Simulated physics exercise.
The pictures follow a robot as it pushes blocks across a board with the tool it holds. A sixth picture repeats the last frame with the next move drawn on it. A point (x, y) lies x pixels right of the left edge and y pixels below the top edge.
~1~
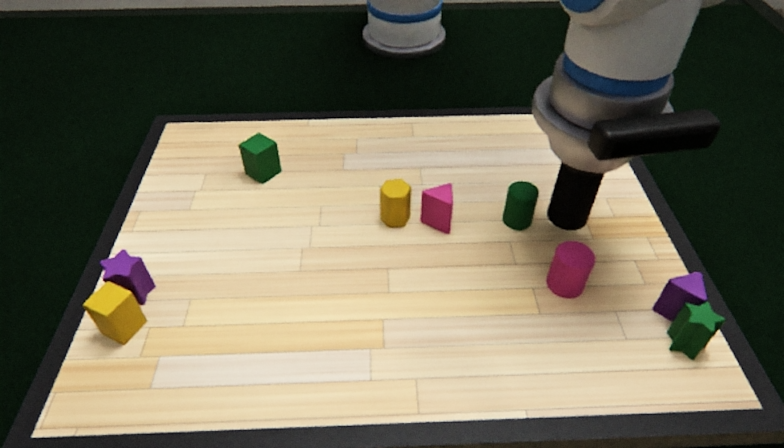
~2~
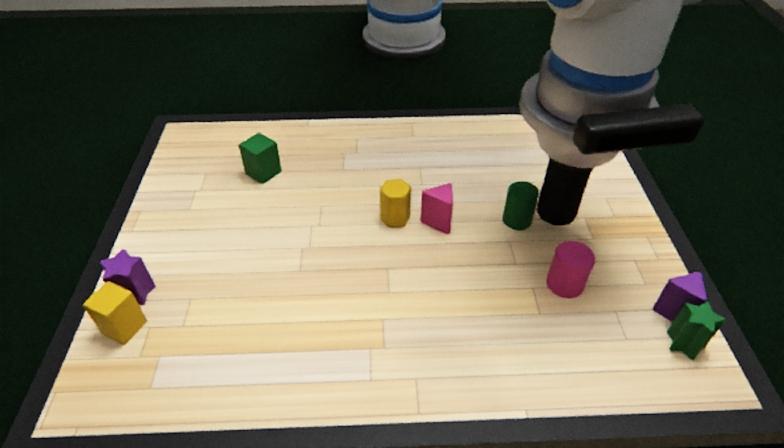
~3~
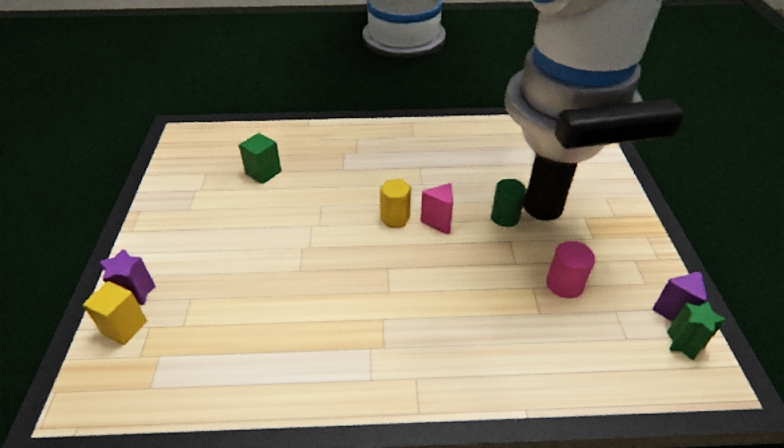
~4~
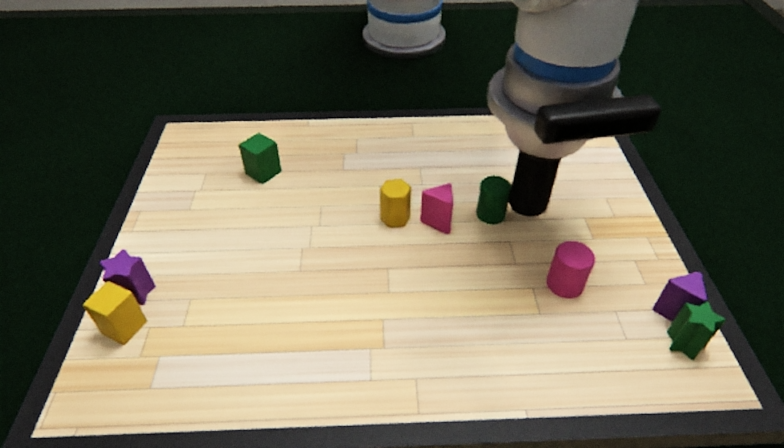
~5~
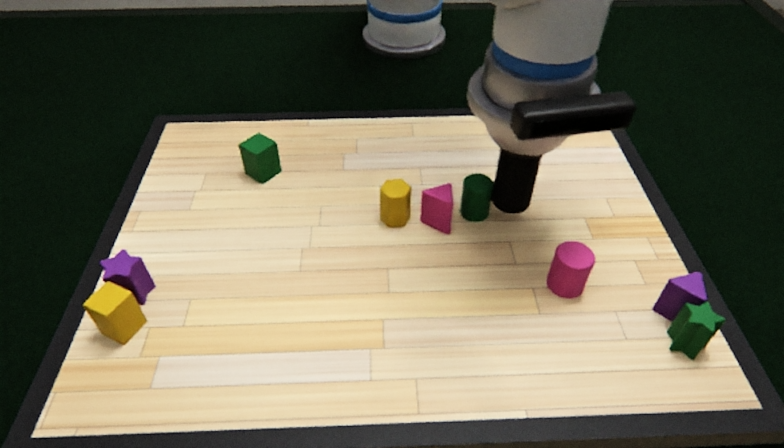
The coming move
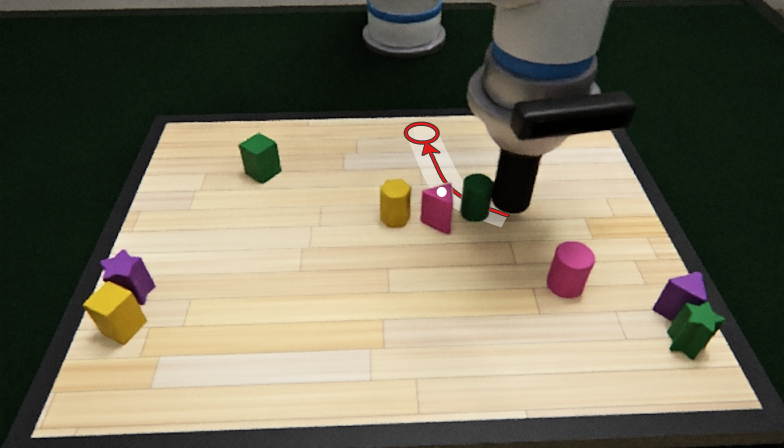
Robot arm moving left across a wooden board, pushing a green cylinder closer to a pink three-sided block, other blocks still.
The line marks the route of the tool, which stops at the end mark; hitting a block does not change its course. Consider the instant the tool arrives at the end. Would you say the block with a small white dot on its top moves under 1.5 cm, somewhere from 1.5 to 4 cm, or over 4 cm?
Band: Under 1.5 cm.
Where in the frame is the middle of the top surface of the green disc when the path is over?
At (426, 169).
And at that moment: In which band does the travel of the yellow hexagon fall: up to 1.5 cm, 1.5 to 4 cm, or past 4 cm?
The shift is below 1.5 cm.
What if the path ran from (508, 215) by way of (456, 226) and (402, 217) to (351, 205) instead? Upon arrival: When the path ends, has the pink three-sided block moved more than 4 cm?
Yes, that is how it ends up.
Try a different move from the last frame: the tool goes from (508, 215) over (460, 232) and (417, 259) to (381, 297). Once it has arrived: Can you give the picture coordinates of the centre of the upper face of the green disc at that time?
Top centre: (444, 181).
Drawn move, from (508, 215) via (458, 194) and (435, 163), ending at (422, 133); the dot is on the pink three-sided block.
On the path given first. One third of the way, tool at (459, 180); pink three-sided block at (432, 191), turned 55° anticlockwise; green disc at (430, 171).
Two thirds of the way, tool at (436, 148); pink three-sided block at (432, 191), turned 55° anticlockwise; green disc at (426, 169).
At the end, tool at (422, 119); yellow hexagon still; pink three-sided block at (432, 191), turned 55° anticlockwise; green disc at (426, 169).
